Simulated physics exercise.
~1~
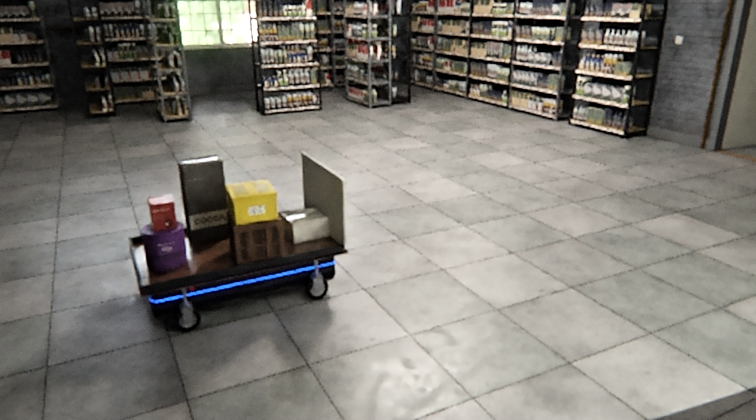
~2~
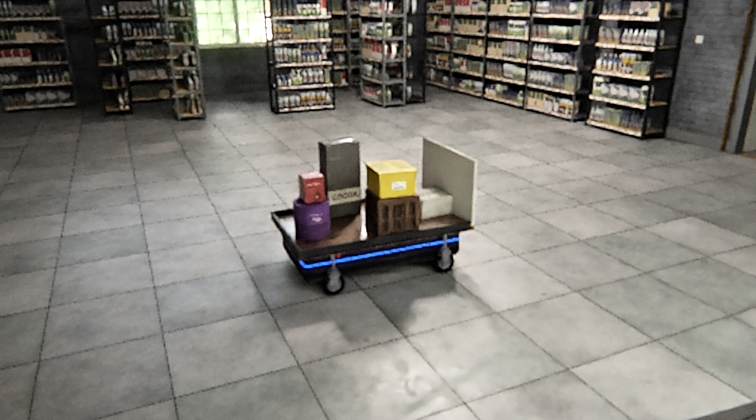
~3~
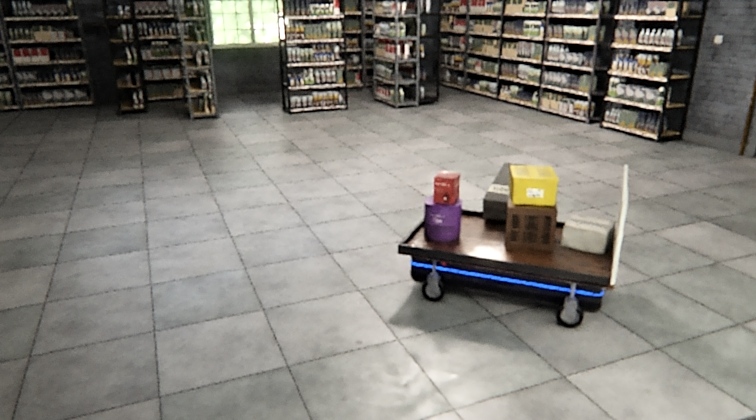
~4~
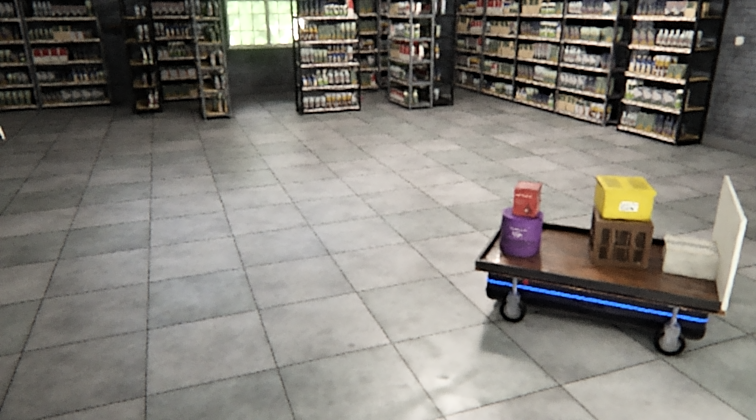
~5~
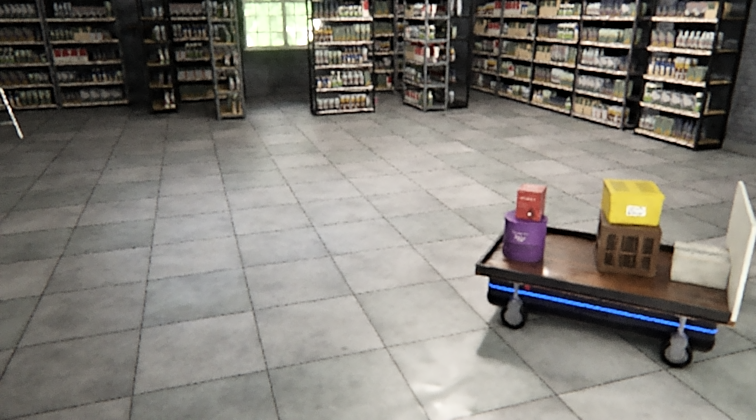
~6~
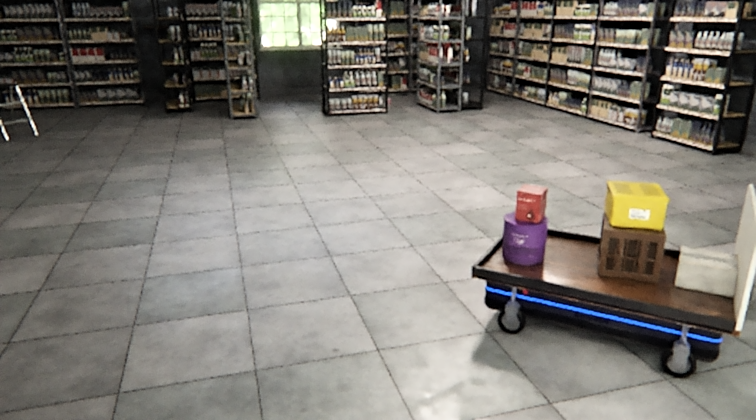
A loaded cart rolls right and turns, its tall grey box topples, and it stops.
